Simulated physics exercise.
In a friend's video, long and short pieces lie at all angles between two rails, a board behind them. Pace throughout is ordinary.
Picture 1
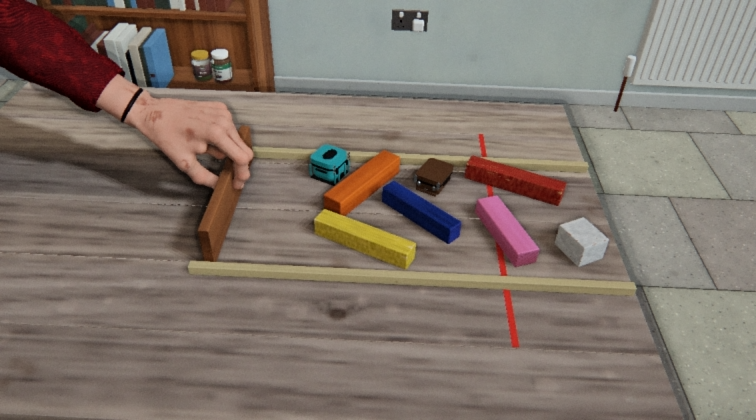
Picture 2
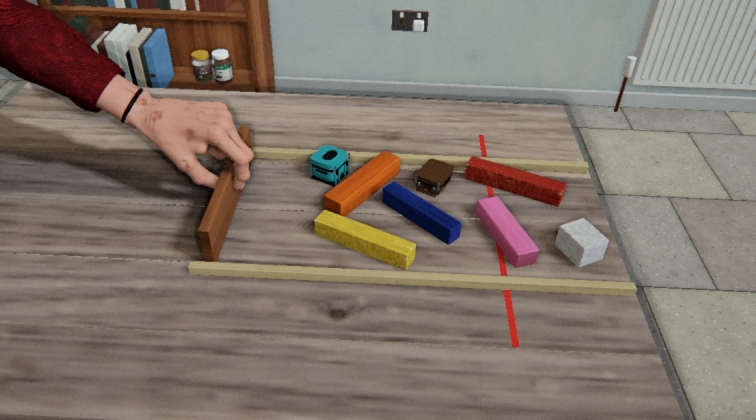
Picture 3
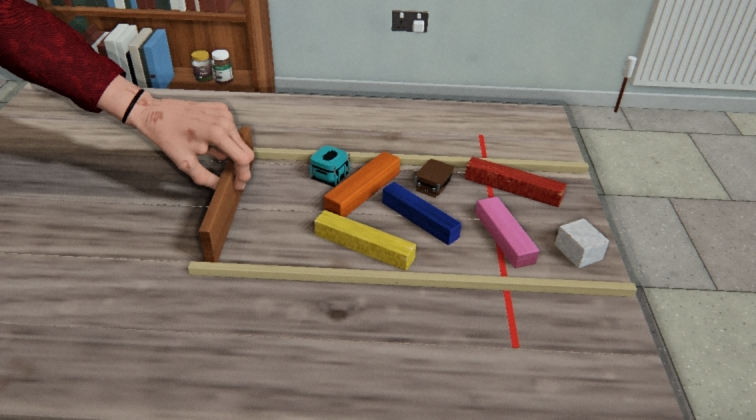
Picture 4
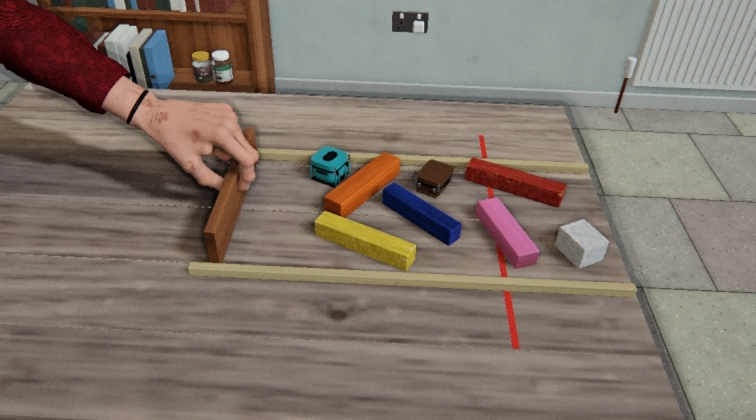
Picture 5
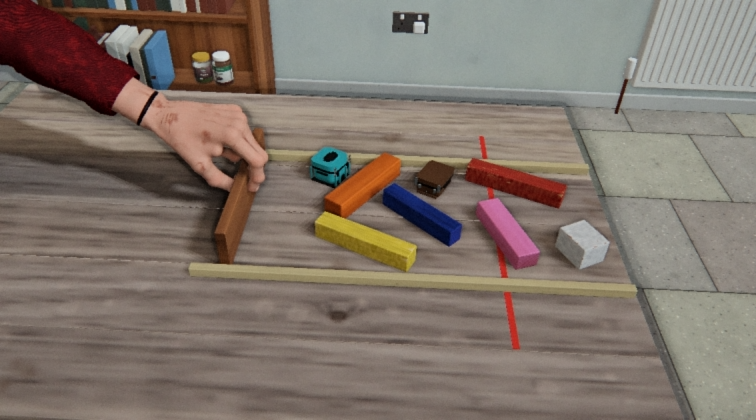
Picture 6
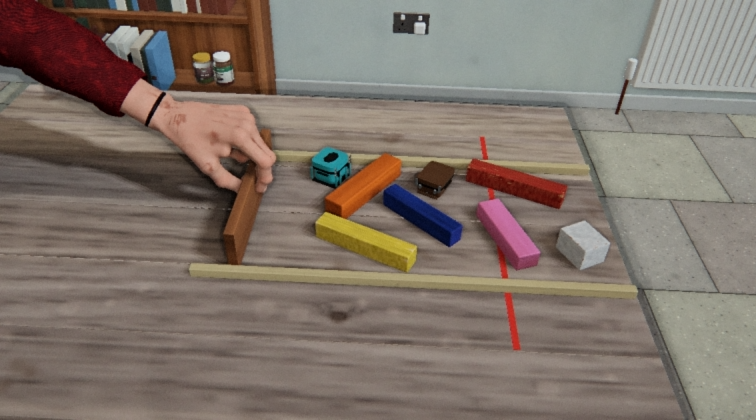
At the start, a hand holds a brown board upright at the left of a wooden table, with coloured sticks and small blocks lying at angles between two pale rails. The hand then slides the board slightly to the right, while the scattered pieces and red tape stay still.
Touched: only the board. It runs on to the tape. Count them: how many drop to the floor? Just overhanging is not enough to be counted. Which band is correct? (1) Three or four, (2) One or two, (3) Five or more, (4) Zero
2, one or two.
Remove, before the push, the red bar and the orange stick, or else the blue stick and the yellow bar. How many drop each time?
First try 0, second try 0.
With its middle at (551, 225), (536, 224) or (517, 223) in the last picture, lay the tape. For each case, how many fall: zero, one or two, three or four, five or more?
Tape by tape, the falls would be three to four, then three or four, then one to two.
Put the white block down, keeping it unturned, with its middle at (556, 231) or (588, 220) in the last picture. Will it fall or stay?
Trial 1: Still up; trial 2: Still up.
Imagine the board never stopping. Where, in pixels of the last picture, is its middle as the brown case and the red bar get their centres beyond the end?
Middle: Roughly (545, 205); roughly (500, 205).
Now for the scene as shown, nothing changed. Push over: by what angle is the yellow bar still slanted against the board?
I'd estimate about 55 degrees.
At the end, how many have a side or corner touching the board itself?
Tally at the end: 3.
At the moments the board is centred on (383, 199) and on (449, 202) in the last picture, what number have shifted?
At that stage 5; at the next, 8.
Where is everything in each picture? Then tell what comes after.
White block (581, 242); red bar (514, 180); pink stick (506, 230); board (229, 189); tape (495, 219), in the first picture.
Red bar (514, 181); brown case (434, 179), in the second picture.
Pink stick (506, 231); orange stick (364, 184), in the third picture.
White block (581, 244); turquoise case (330, 166), in the fourth picture.
Red bar (515, 183); blue stick (421, 214), in the fifth picture.
White block (582, 245); red bar (515, 183); pink stick (507, 233); board (252, 193); tape (496, 222), in the sixth picture.
Early on, none off yet; white block at rest near (582, 245); red bar at rest near (515, 183); pink stick at rest near (507, 233).
A while later, none off yet; white block travelled a little near (602, 244); red bar travelled a little near (566, 191); pink stick travelled a little near (556, 232).
Finally, the number that fall off is one or two; lost, white block.
